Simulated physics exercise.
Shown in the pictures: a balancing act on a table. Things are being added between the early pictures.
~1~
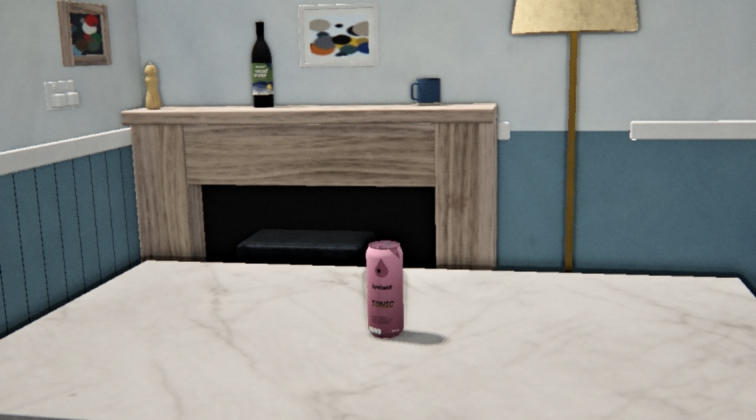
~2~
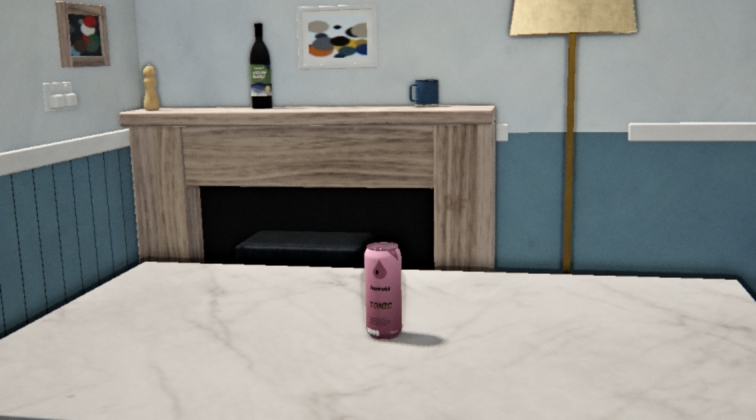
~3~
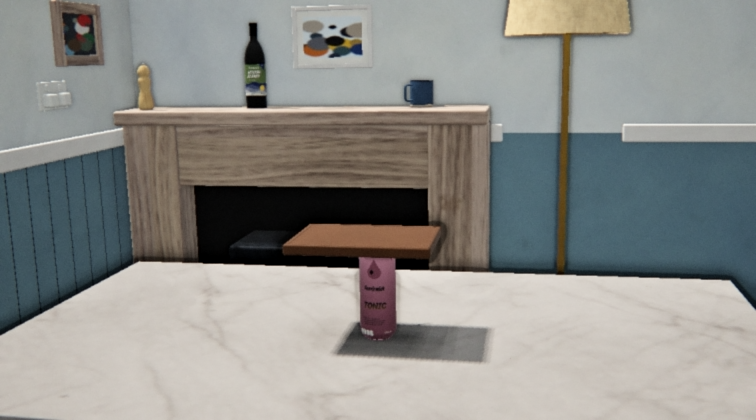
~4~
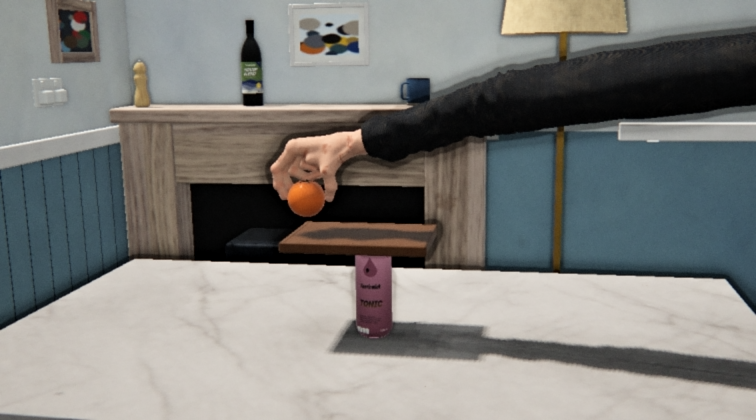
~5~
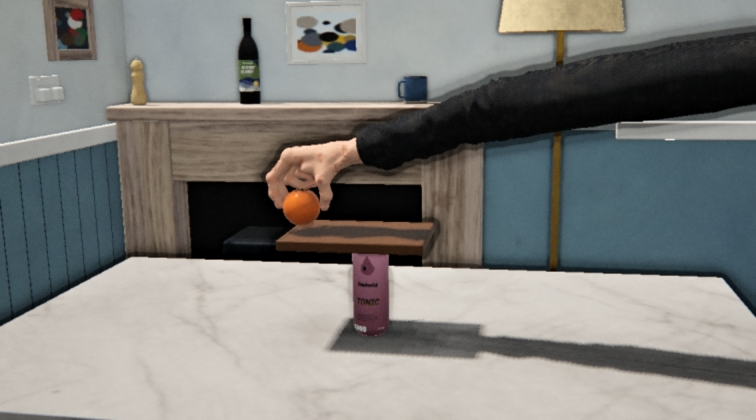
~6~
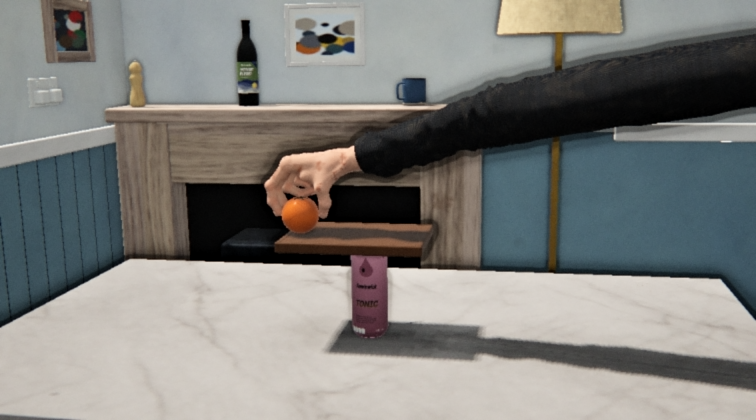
Hand in a black sleeve lowering an orange tomato onto the left end of a brown board resting on a pink can.
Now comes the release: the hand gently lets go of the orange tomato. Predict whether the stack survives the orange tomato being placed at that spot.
Prediction: The stack collapses.
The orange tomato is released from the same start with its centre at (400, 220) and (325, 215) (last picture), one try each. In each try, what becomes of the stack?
First try: Stands; second try: Topples.
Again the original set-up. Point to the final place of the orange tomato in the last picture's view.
Near (294, 314).
Then, 0.40 s on from there, orange tomato and brown lid now fallen.
Then, 0.50 s on from there, things are still on the move.
In the end, fallen, orange tomato and brown lid; pink can unmoved. At the end, from the last picture's camera, orange tomato near (294, 314). The stack loses its balance.
